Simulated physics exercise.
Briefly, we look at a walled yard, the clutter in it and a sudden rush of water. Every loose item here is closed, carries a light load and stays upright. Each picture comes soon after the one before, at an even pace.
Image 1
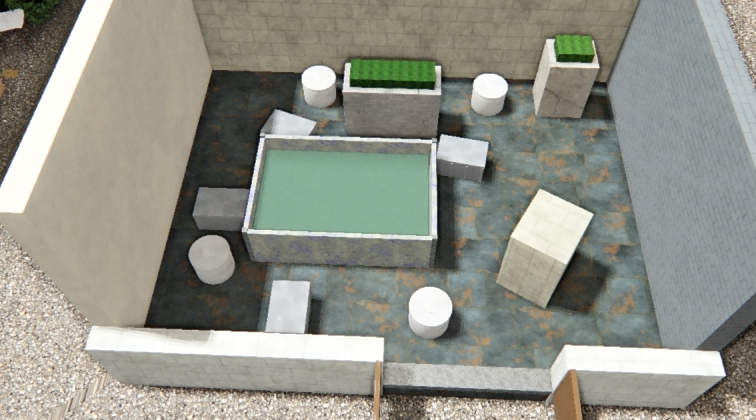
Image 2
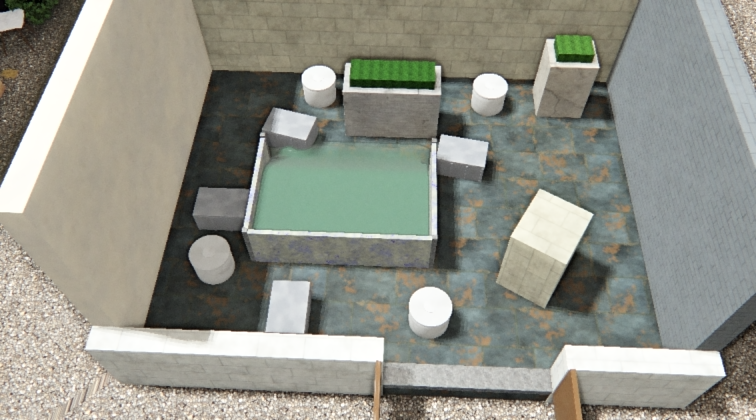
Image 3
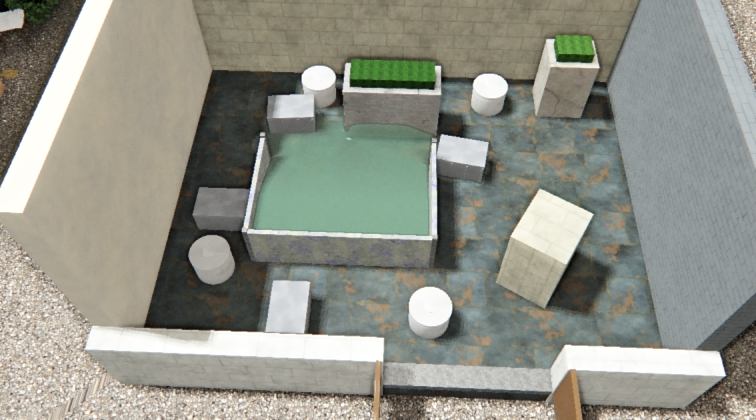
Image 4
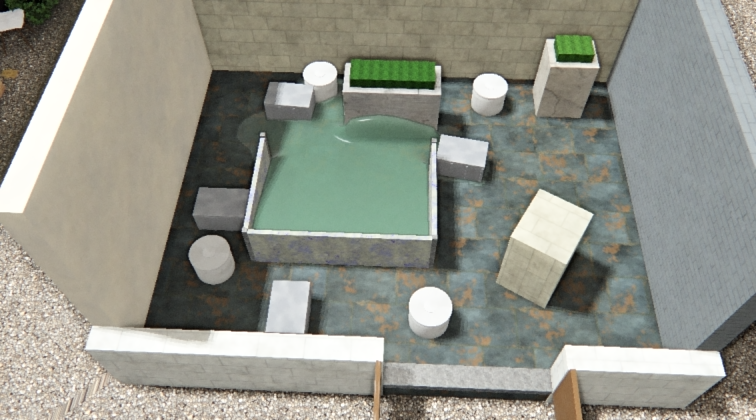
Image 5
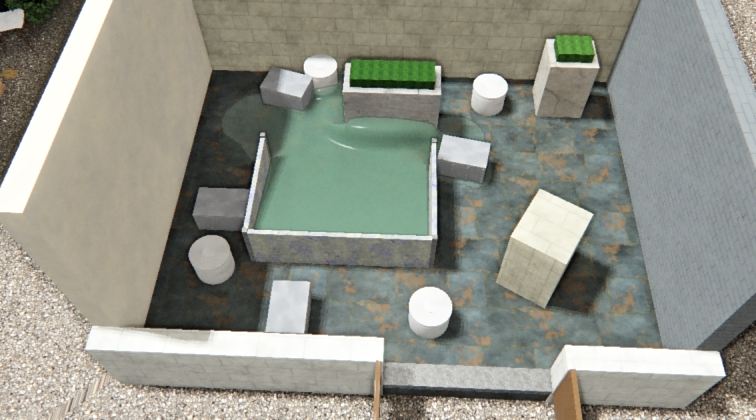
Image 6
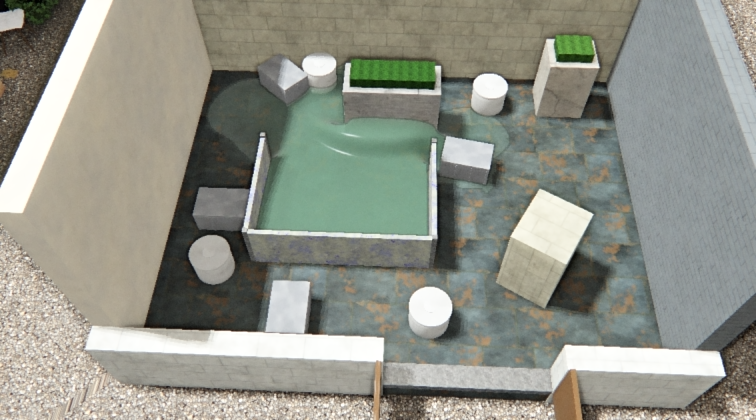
In a walled yard with pale blocks and planters, green water burst out through the back of a raised pool, pushing a gray block toward the back wall and spreading across the dark tiles.
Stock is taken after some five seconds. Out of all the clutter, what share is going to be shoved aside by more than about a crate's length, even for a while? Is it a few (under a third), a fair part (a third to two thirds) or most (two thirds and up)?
Most.
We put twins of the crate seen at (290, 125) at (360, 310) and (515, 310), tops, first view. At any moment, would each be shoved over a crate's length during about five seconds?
Sequence: Scarcely shifts; scarcely shifts.
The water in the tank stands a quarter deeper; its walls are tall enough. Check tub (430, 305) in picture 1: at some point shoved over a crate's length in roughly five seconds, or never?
Short version: It didn't get there.
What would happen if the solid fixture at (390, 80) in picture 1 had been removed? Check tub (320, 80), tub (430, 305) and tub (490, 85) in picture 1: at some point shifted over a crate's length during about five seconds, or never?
In turn: Moved that far, never so far, that far or more.
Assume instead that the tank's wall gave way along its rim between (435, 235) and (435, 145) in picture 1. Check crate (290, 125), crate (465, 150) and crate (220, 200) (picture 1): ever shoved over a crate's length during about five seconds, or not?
Never got that far, got that far, never got that far.
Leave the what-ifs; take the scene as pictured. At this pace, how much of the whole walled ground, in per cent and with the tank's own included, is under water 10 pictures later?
It comes to some 60 in a hundred.
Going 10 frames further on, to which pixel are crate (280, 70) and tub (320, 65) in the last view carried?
The first top is near (209, 105) and the second near (295, 79).
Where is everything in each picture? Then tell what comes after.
In the first picture, a crate at (289, 126), on the bottom; a tub at (318, 78), on the bottom; 0 of 10 have shifted.
In the second picture, a crate at (289, 123), on the bottom, close to its start; a tub at (318, 78), on the bottom; 1 of 10 have shifted.
In the third picture, a crate at (291, 106) rests on the ground, a stride from its start; a tub at (318, 78), on the bottom; 1 of 10 have shifted.
In the fourth picture, a crate at (289, 94), on the bottom, a stride from its start; a tub at (320, 73), on the bottom, close to its start; 2 of 10 have shifted.
In the fifth picture, a crate at (286, 82) rests on the ground, a stride from its start; a tub at (320, 66) rests on the ground, close to its start; 2 of 10 have shifted.
In the sixth picture, a crate at (282, 71), on the bottom, a stride from its start; a tub at (319, 64), on the bottom, close to its start; 3 of 10 have shifted.
A moment on, 1 of 10 are well off their spots; 2 afloat.
Next, 3 of 10 are well off their spots; 4 afloat.
Later, 8 of 10 are well off their spots; 5 afloat.
In the end, 9 of 10 are well off their spots, and 9 have been at some point; 7 afloat.
